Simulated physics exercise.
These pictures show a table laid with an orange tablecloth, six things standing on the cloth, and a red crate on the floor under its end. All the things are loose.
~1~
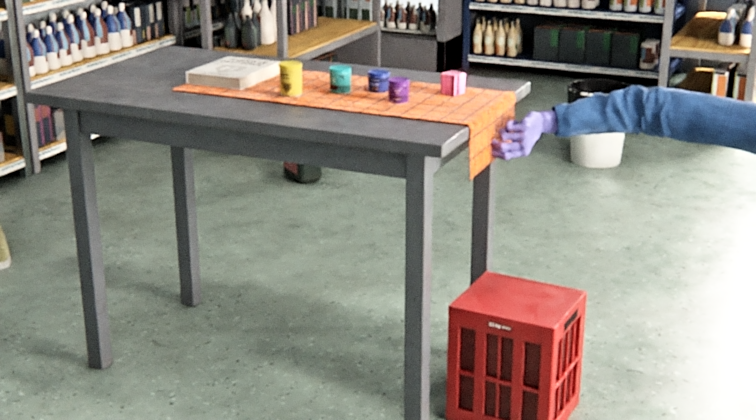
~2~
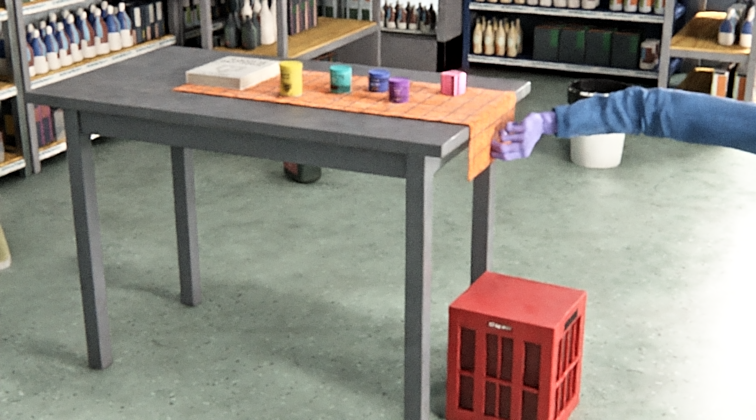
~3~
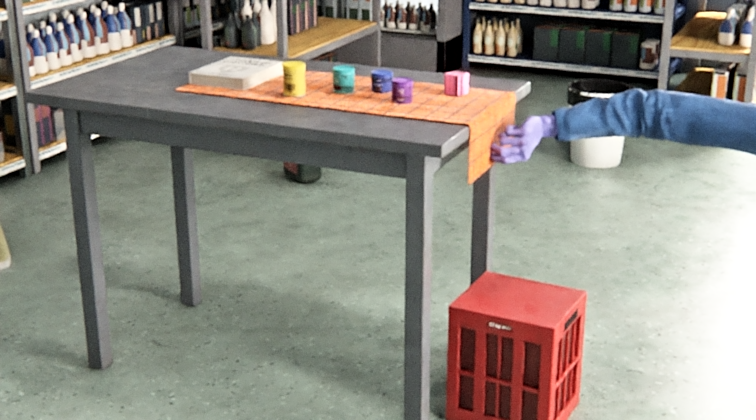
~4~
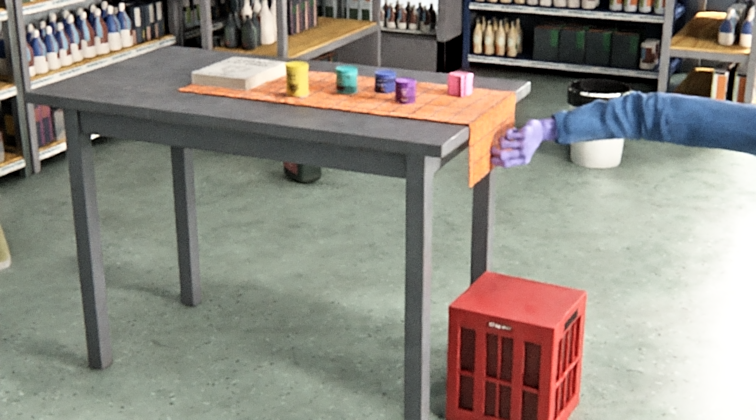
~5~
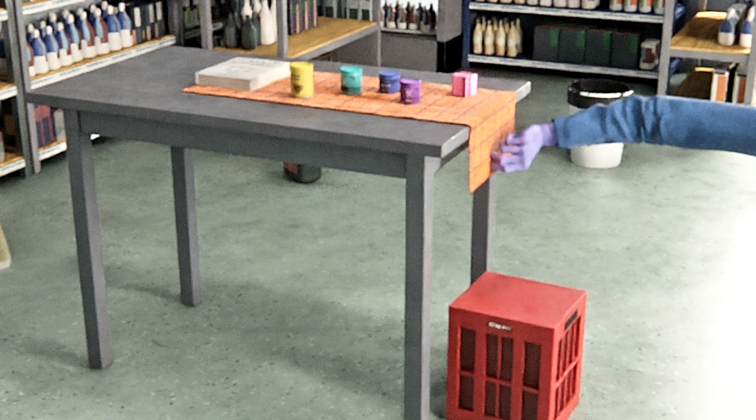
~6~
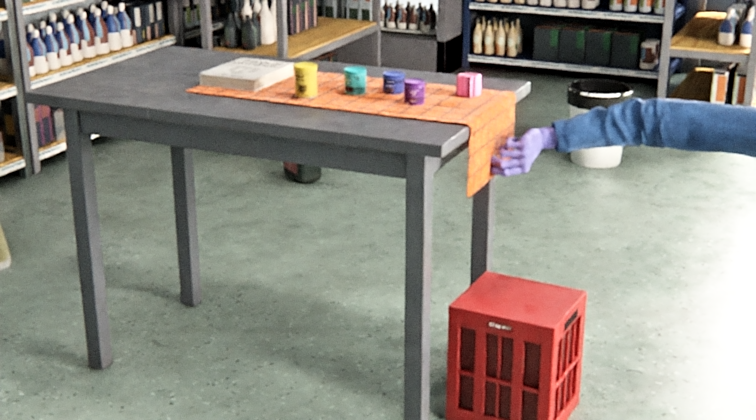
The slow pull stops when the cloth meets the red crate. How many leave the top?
It carries off three.
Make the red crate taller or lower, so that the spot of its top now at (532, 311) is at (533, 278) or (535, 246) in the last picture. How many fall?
The count: 2 and 1.
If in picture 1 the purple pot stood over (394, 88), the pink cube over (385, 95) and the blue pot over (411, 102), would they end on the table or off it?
The purple pot falls, the pink cube goes over, the blue pot drops off.
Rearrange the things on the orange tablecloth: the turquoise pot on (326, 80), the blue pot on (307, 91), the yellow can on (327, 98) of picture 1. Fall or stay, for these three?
The turquoise pot holds on; the blue pot holds on; the yellow can does not fall.
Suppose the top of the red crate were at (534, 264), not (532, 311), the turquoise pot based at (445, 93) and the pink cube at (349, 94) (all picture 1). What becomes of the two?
The turquoise pot comes down; the pink cube holds on.
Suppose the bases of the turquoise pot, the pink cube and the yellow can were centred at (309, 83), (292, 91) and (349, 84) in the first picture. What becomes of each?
The turquoise pot stays on; the pink cube does not fall; the yellow can survives.
A little later, hem near (492, 242); pink cube gone.
Next, hem near (492, 281); pink cube and purple pot gone.
When it is over, hem on the crate; pink cube, purple pot and blue pot gone. The answer is three.
